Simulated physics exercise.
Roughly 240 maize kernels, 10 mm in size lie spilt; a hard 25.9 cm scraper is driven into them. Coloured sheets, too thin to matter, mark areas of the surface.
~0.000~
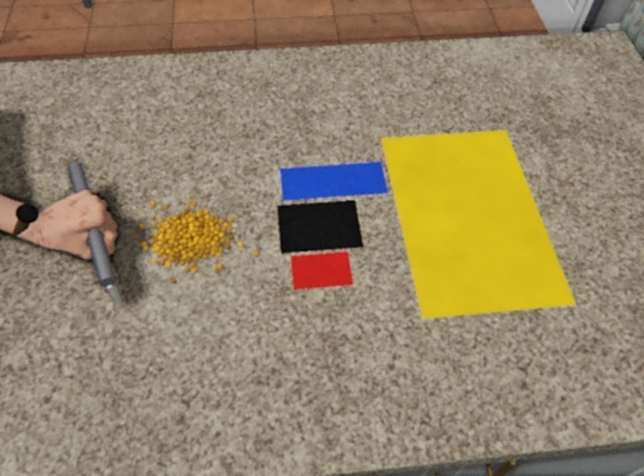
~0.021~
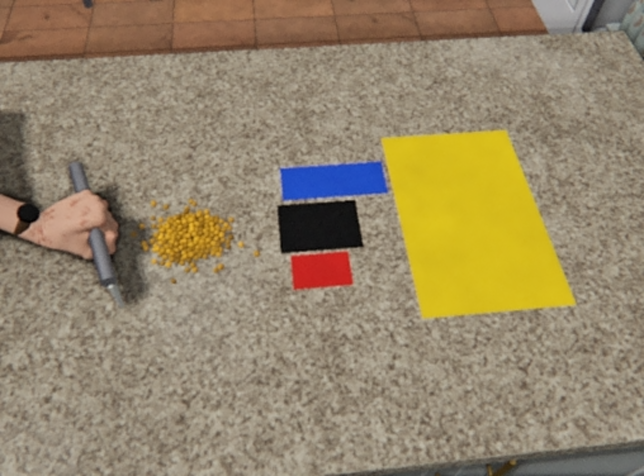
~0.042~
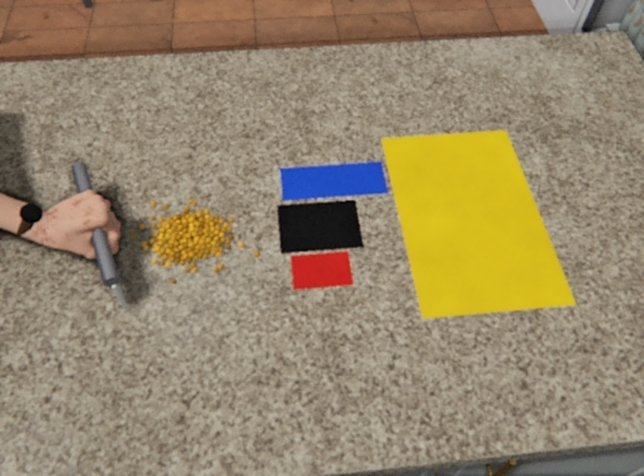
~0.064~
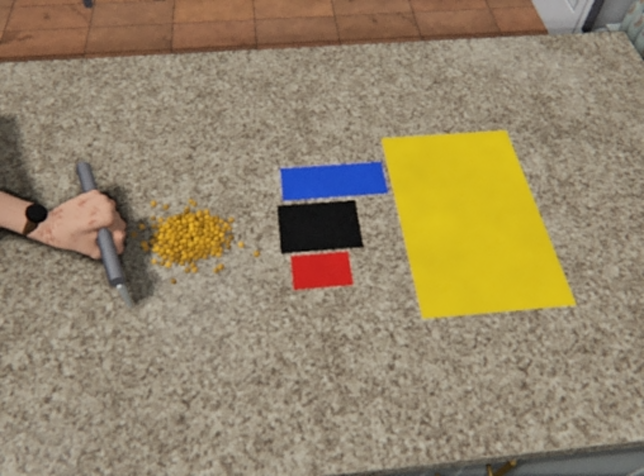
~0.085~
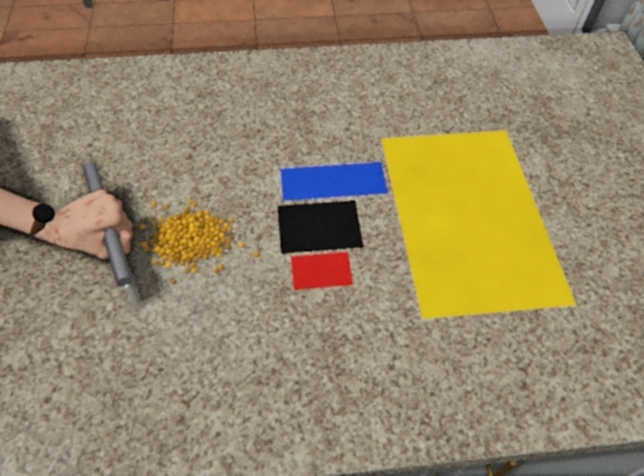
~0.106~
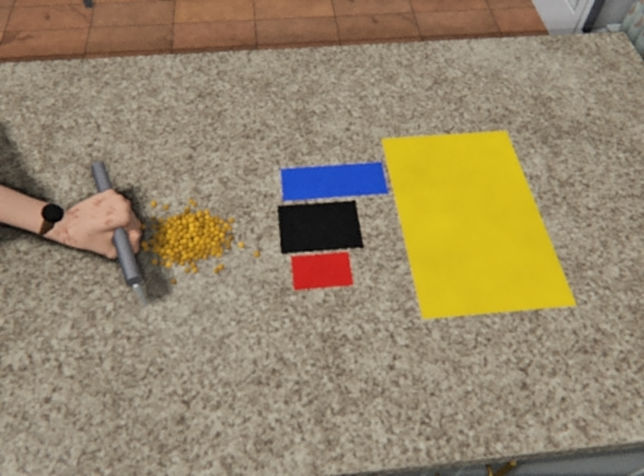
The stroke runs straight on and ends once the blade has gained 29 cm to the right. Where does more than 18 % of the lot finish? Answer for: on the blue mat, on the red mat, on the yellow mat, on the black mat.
Blue mat: Below, red mat: Below, yellow mat: Below, black mat: Above.
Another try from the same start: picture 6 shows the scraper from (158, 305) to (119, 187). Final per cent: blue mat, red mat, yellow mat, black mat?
Blue mat 5, red mat 10, yellow mat 0, black mat 25.
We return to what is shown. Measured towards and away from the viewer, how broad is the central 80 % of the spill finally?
Roughly 18 cm.
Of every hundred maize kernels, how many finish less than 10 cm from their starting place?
About 0 per cent.
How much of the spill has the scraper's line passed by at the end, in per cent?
Some 0 per cent.
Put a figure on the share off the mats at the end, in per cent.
Roughly 35 per cent.
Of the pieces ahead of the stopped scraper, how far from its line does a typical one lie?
Roughly 5 cm.
After 0.32 s, scraper 19 cm from its start, spill 15 cm wide; off the mats 100 %.
After 0.53 s, scraper 29 cm from its start, spill 20 cm wide; red mat 10 %, black mat 45 %, blue mat 5 %, off the mats 40 %.
Then, at 0.72 s, scraper 29 cm from its start, spill 21 cm wide; red mat 15 %, black mat 45 %, blue mat 5 %, off the mats 35 %.
At rest (1.1 s), red mat 15 %, black mat 45 %, blue mat 5 %, yellow mat 0 %, off the mats 35 %.
